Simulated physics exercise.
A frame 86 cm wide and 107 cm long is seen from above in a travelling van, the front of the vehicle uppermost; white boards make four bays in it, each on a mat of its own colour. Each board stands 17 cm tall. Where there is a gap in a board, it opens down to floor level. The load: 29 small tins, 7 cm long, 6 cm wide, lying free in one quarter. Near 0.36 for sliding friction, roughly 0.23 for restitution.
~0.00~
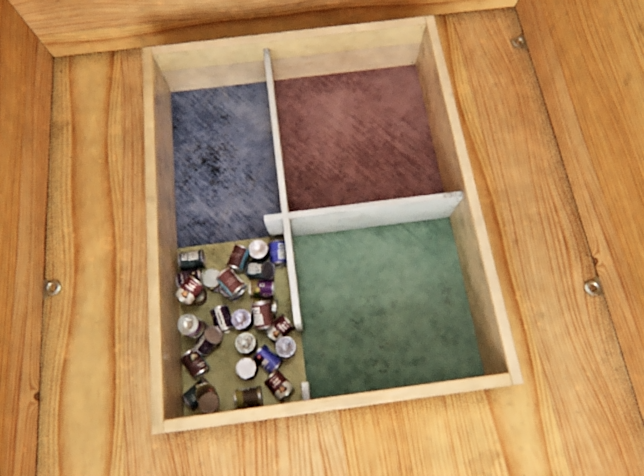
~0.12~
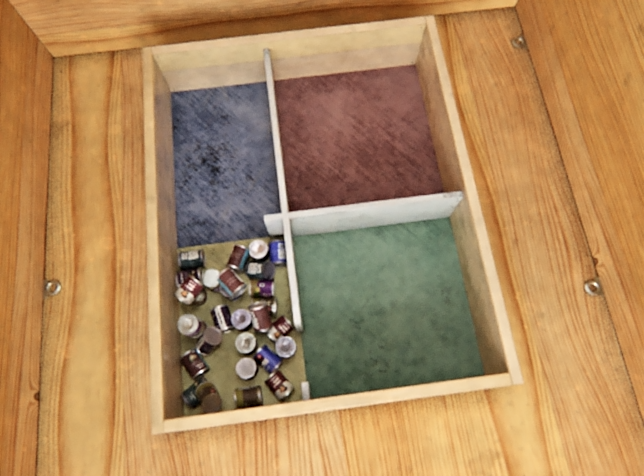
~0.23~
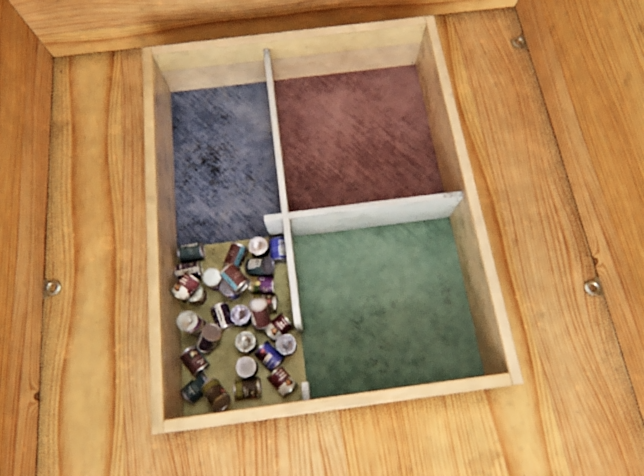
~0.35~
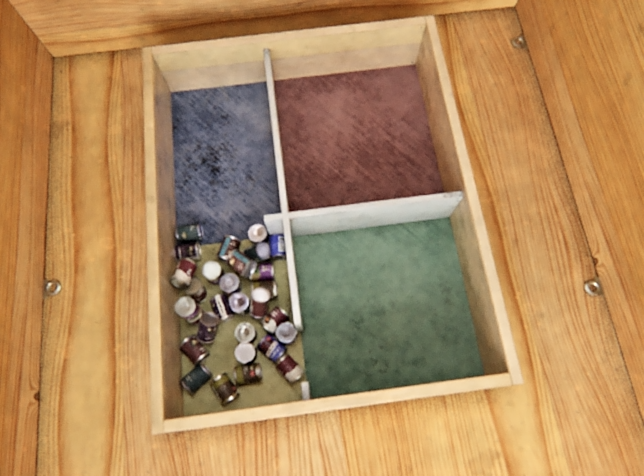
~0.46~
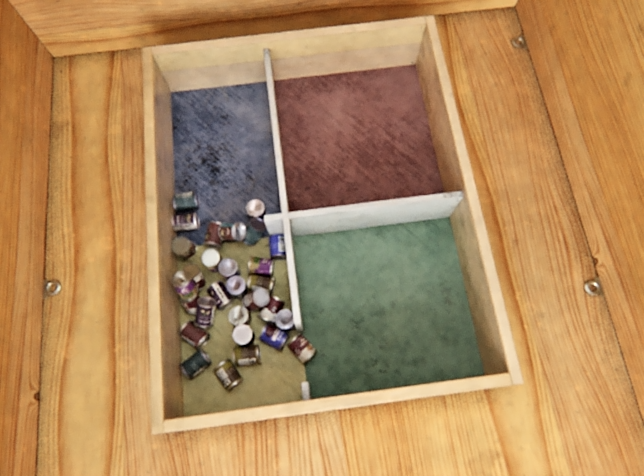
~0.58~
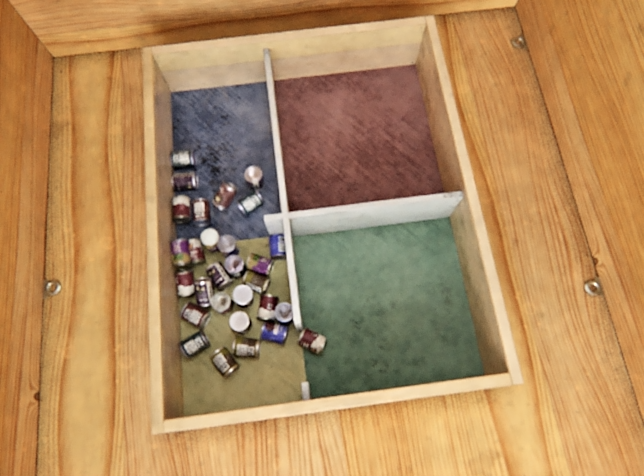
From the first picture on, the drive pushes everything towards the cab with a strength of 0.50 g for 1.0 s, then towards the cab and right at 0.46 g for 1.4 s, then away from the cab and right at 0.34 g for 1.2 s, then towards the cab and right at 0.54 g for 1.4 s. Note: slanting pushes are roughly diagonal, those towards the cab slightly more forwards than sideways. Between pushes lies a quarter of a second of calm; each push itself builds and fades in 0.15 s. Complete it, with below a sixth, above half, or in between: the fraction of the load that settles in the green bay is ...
That fraction is less than a sixth.
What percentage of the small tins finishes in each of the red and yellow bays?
Shares: Red near 0, yellow near 20 percent.
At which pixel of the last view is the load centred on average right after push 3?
On average, close to pixel (248, 171).
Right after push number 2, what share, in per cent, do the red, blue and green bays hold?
Red 0, blue 80, green 0 %.
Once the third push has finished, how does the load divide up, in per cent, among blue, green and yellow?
In per cent: Blue 80, green 0 and yellow 20.
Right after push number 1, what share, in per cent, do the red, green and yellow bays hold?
After that push: Red 0, green 0 and yellow 20 percent.
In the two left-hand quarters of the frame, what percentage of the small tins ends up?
Share: About 100 in a hundred.
After push 1 (1.24 s), 21 in the blue bay, 1 in the green bay and 7 in the yellow bay.
After push 2 (2.89 s), 22 in the blue bay, 1 in the green bay and 6 in the yellow bay.
After push 3 (4.34 s), 22 in the blue bay, 1 in the green bay and 6 in the yellow bay.
After push 4 (5.99 s), 23 in the blue bay, 1 in the green bay and 5 in the yellow bay.
Outcome (at 6.24 s), 23 in the blue bay, 1 in the green bay and 5 in the yellow bay. Asked share, 1 of 29, 3 per cent.
